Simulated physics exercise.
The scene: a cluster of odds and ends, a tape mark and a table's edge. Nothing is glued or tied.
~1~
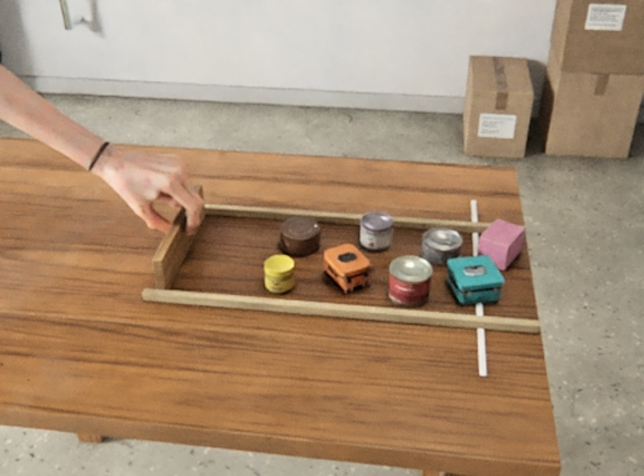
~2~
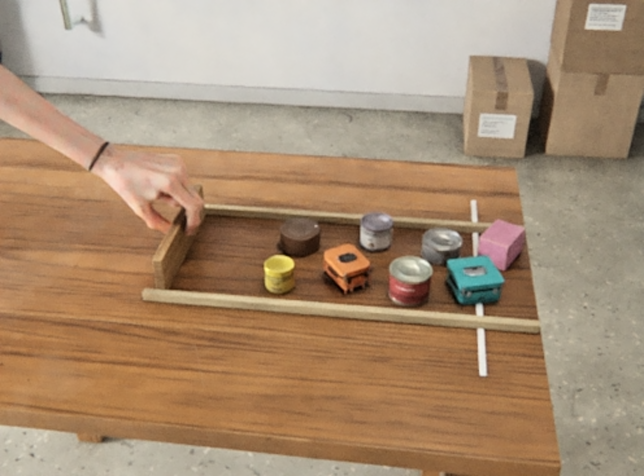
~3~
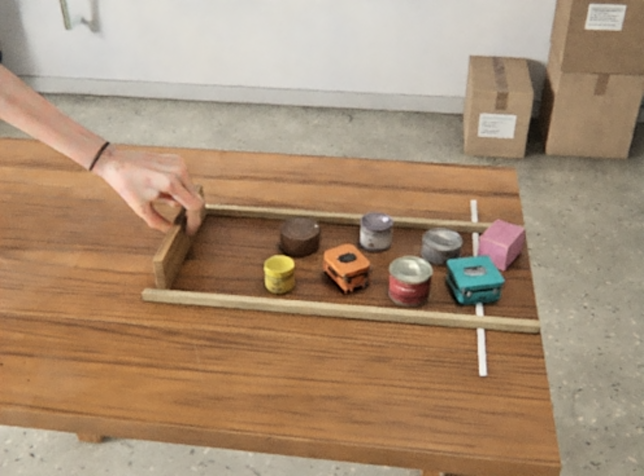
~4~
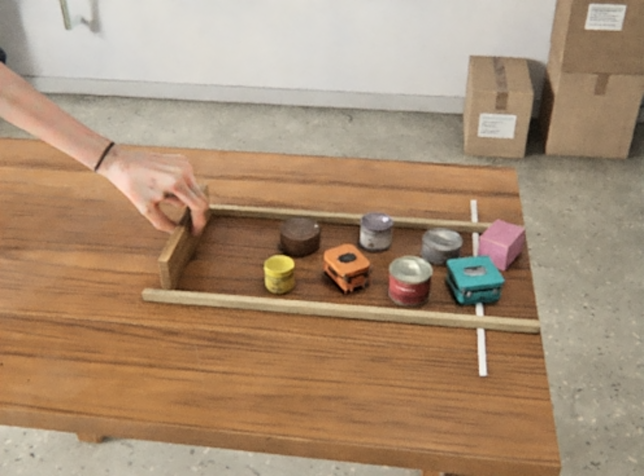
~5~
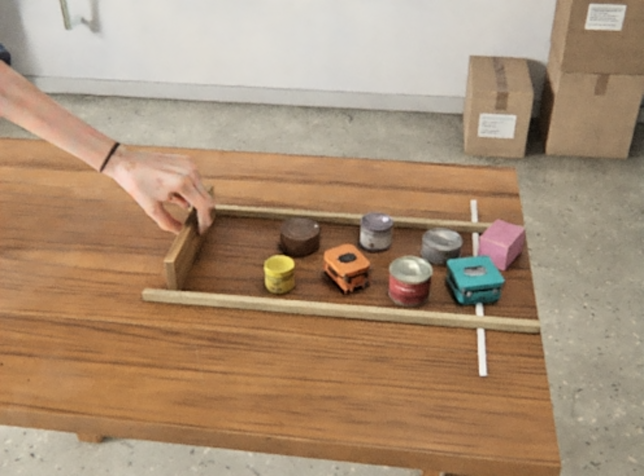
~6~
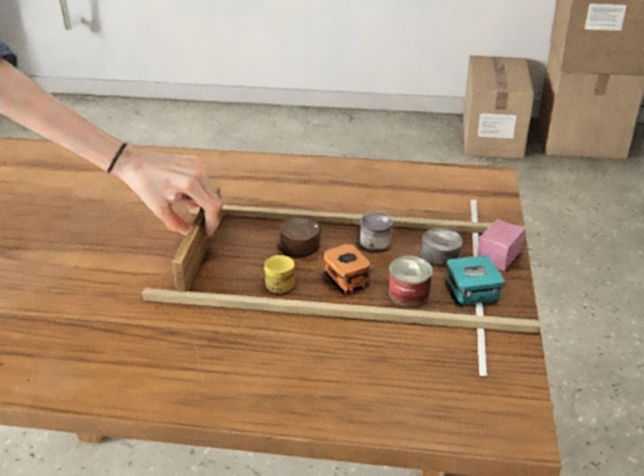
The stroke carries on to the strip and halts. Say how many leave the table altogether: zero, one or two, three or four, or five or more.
As it turns out, the number that fall off is three or four.
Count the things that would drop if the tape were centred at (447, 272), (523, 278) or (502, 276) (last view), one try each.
Try by try, 1, 8 and 4.
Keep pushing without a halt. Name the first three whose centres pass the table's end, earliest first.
The order is the pink block, then the turquoise case, then the grey tin.
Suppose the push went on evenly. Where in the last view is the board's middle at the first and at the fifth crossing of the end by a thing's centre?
At (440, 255) for the first, at (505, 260) for the fifth.
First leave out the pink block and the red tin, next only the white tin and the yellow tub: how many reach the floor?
The counts: 2 and 3.
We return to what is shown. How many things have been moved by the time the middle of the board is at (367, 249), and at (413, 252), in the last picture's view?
At the one place 5, at the other 8.
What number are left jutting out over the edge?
Overhanging: 0.
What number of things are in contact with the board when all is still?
It touches 4.
A little later, none off yet; pink block at rest near (501, 244); turquoise case at rest near (474, 280); grey tin at rest near (442, 247).
When it is over, the number that fall off is three or four; down, red tin, grey tin, turquoise case and pink block.
